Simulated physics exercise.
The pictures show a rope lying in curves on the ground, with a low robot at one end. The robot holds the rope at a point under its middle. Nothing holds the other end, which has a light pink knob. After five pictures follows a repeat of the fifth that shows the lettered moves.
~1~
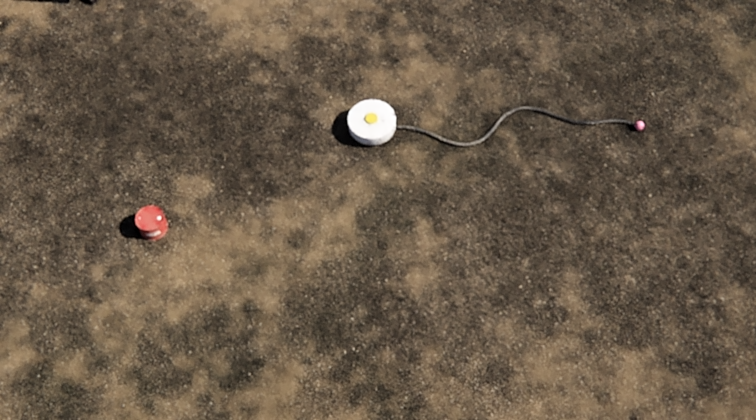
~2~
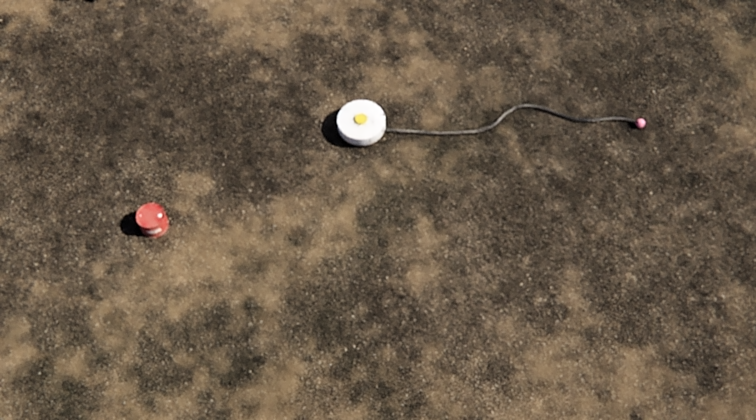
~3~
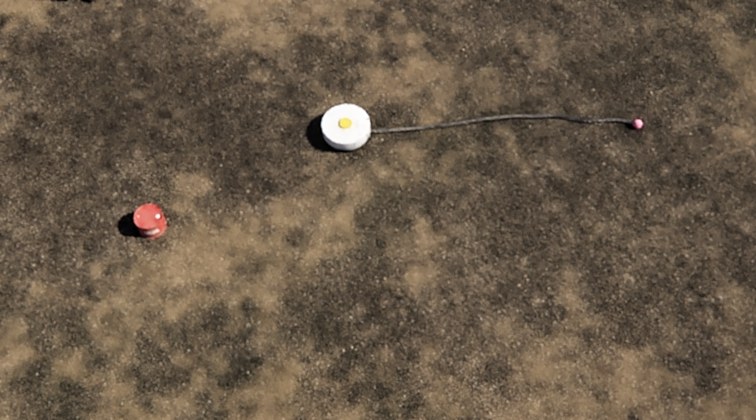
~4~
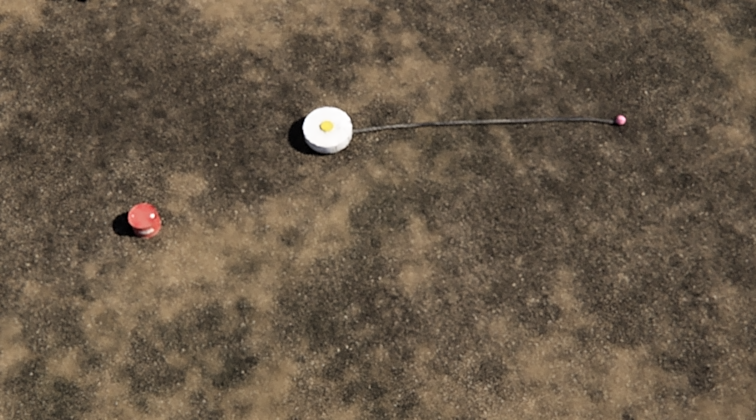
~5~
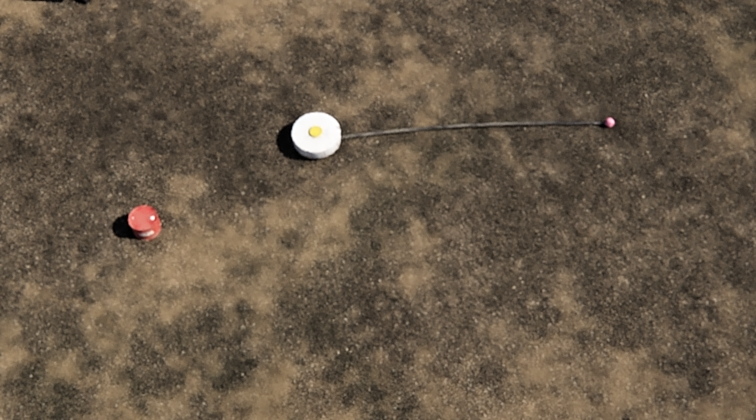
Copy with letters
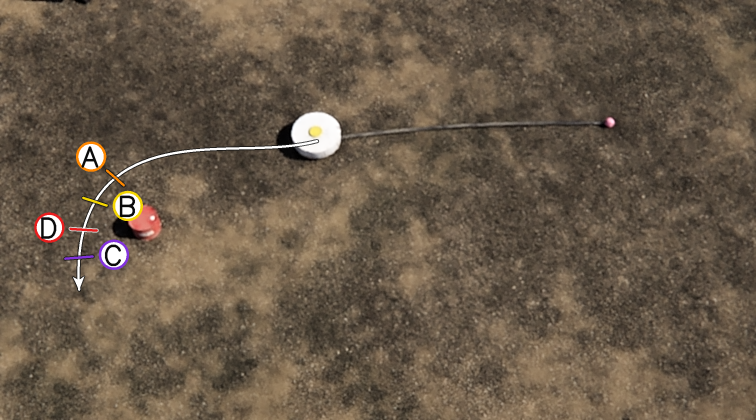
A low, round white robot moved slowly left across the ground, pulling the curvy rope behind it nearly straight, and then the pink-knobbed far end slid left a little too, while a red tub sat nearby.
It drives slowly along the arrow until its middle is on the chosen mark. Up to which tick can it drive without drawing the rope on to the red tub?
Stop at C.
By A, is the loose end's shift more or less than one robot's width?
More.
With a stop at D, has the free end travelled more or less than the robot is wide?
More.
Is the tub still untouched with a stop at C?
Yes.
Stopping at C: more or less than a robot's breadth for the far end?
More.
On the marked copy, A at (115, 178); B at (95, 202); C at (79, 258); D at (84, 230); the route from (317, 141) via (151, 159) to (79, 290).
With C. Early on, robot (211, 145), middle of the rope (363, 139), free end (507, 125).
Further on, robot (110, 176), middle of the rope (264, 149), free end (408, 133).
At the end, robot (77, 253), middle of the rope (213, 173), free end (355, 138); nothing has been touched.
As for the rest, A is safe but short; B is safe but short; D is safe but short.
